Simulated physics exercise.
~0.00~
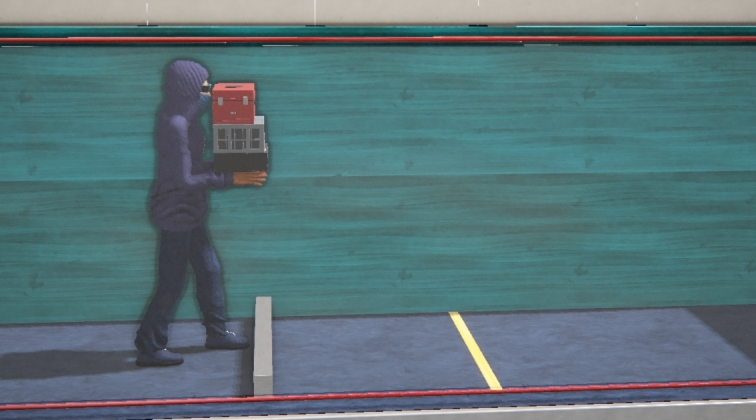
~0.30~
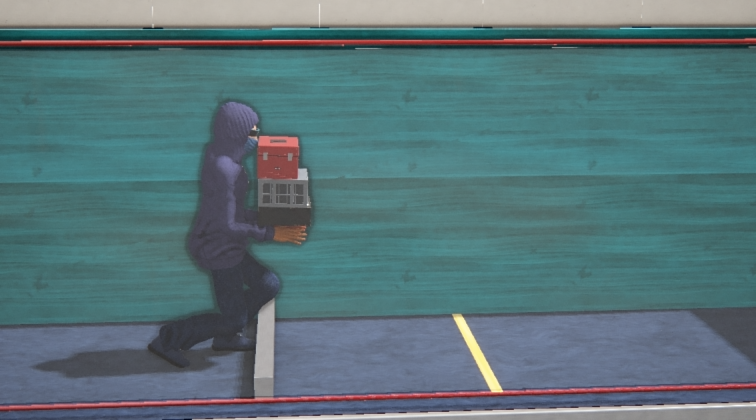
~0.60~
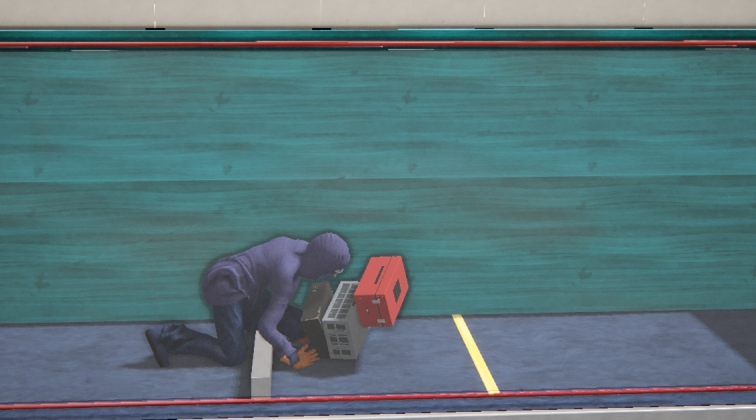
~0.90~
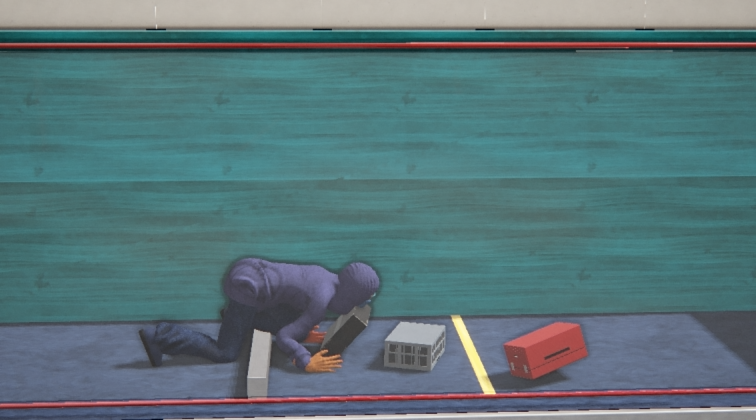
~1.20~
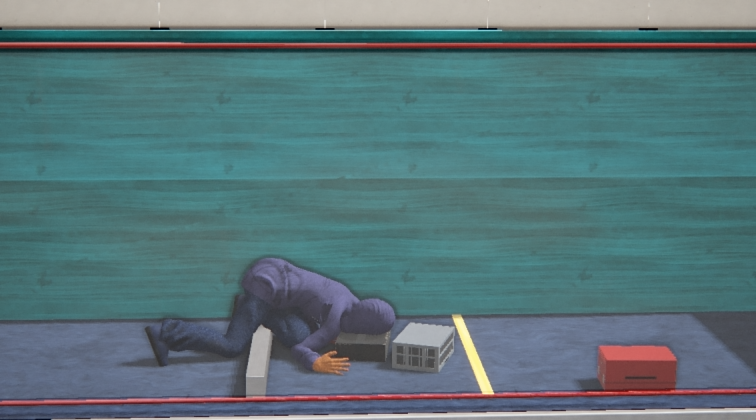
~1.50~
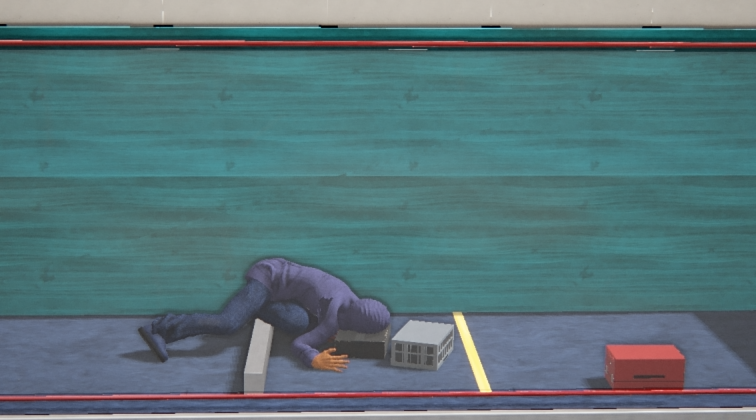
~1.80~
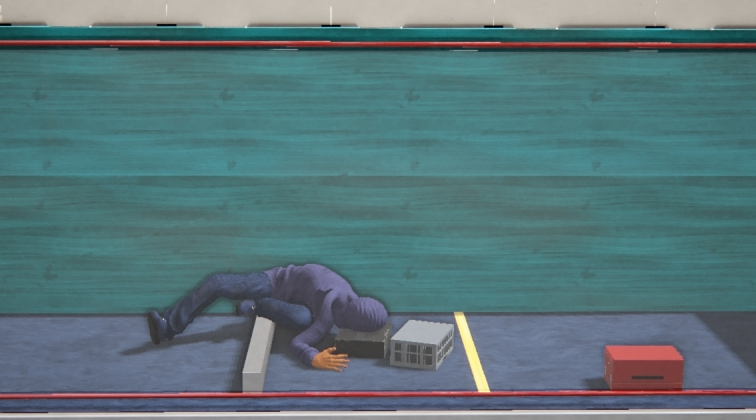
On a tram floor, a hooded porter trips over a low rail and collapses, spilling boxes, only the red toolbox crossing the yellow line.
